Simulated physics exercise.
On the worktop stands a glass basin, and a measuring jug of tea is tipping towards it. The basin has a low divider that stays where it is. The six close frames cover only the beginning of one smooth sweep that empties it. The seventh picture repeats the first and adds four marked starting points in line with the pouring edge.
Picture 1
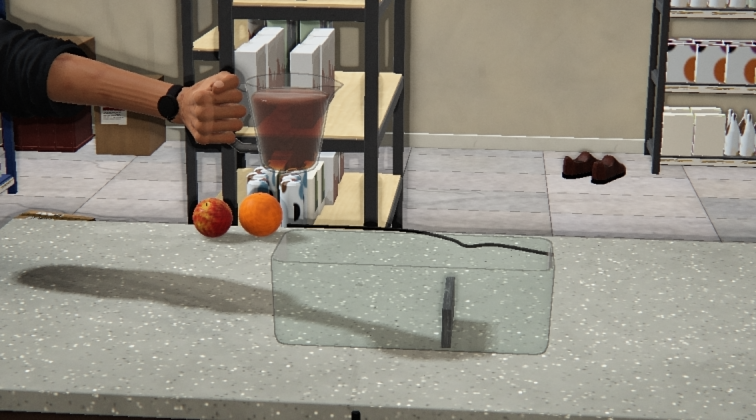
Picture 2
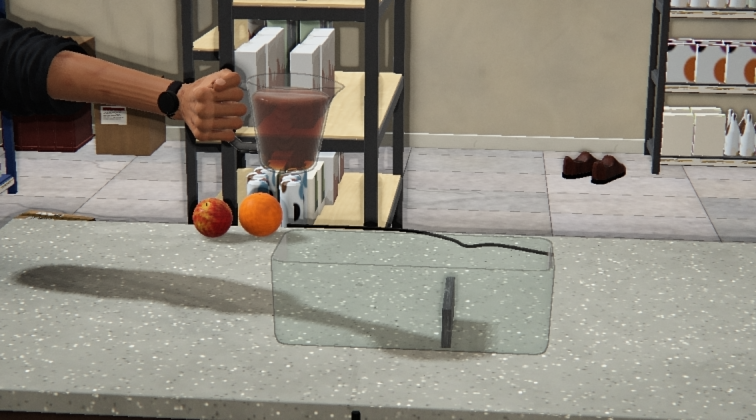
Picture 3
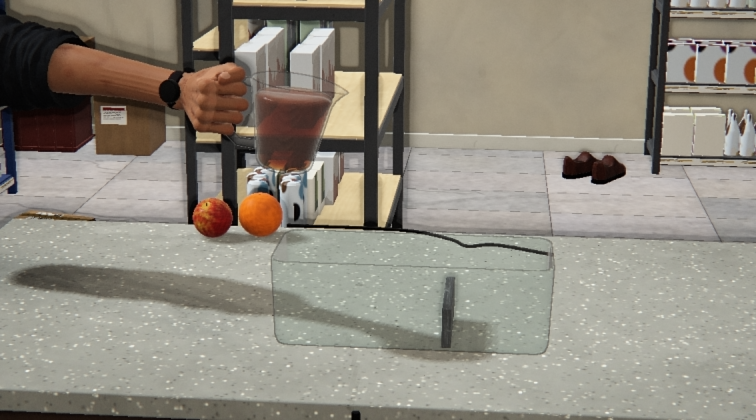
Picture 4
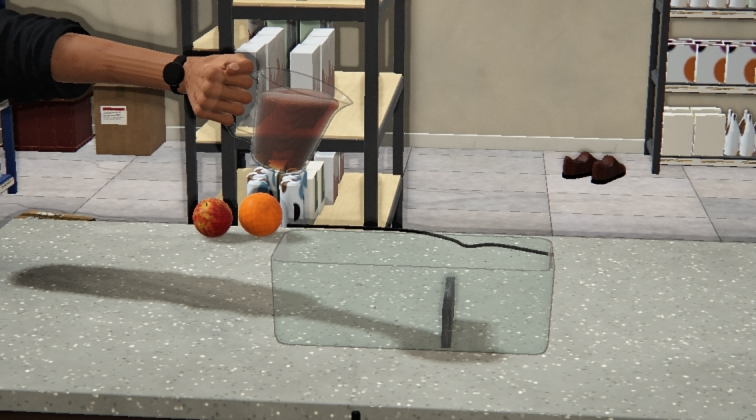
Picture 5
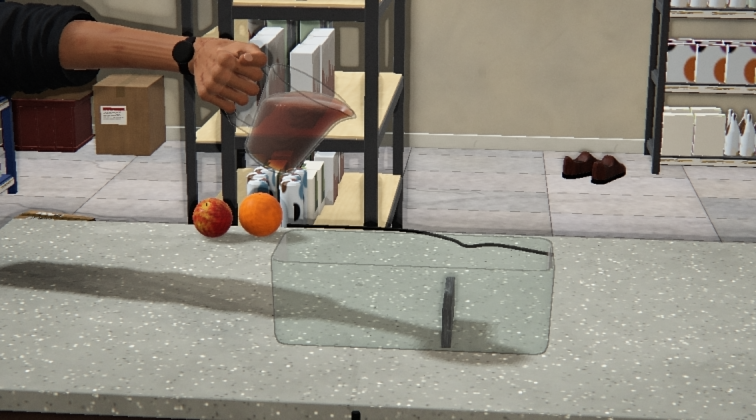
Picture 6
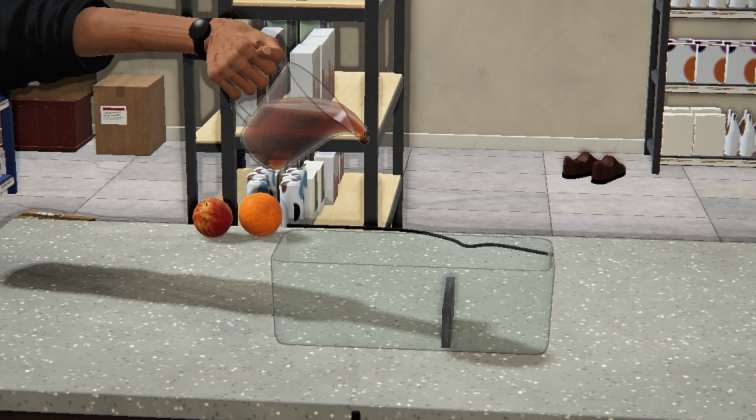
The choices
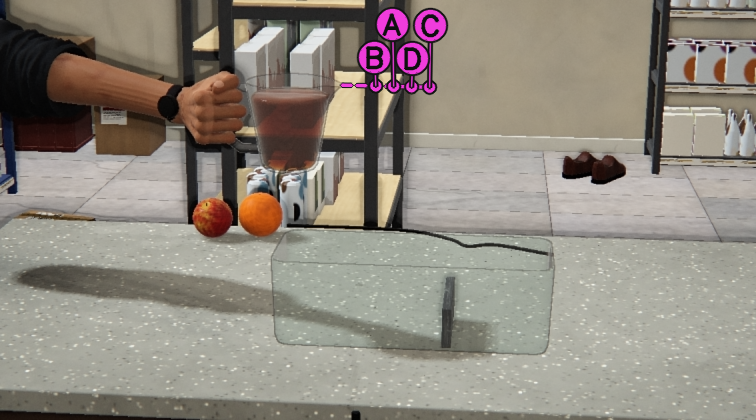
On a speckled worktop in a storeroom with shelves, a hand at left holds a clear jug of reddish-brown liquid upright above an apple, an orange and an empty glass basin. The hand gradually tilts the jug to the right, and the liquid slides to the lip and begins to run over it.
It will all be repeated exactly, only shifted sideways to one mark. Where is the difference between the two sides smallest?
D beats the others.
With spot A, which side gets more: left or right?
More ends on the left.
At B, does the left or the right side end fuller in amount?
The left side.
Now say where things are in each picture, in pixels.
Upright, lip at (342, 85); basin from (275, 342) to (548, 353); top of the wall at (449, 292); nothing has left yet.
Tipped about 2°, lip at (343, 87); nothing has left yet.
Tipped about 8°, lip at (347, 93); nothing has left yet.
Tipped about 17°, lip at (352, 103); nothing has left yet.
Tipped about 30°, lip at (355, 116); nothing has left yet.
Tipped about 44°, lip at (355, 133); tea is over the lip, down to (364, 141).
On the marked copy, A at (393, 86); B at (375, 85); C at (429, 87); D at (411, 86).
Choosing A, about 72 % ends left of the wall and 23 % right of it; 5 % is lost outside.
Choosing B, about 89 % ends left of the wall and 6 % right of it; 5 % is lost outside.
Choosing C, about 25 % ends left of the wall and 73 % right of it.
Choosing D, about 52 % ends left of the wall and 45 % right of it; 3 % is lost outside.
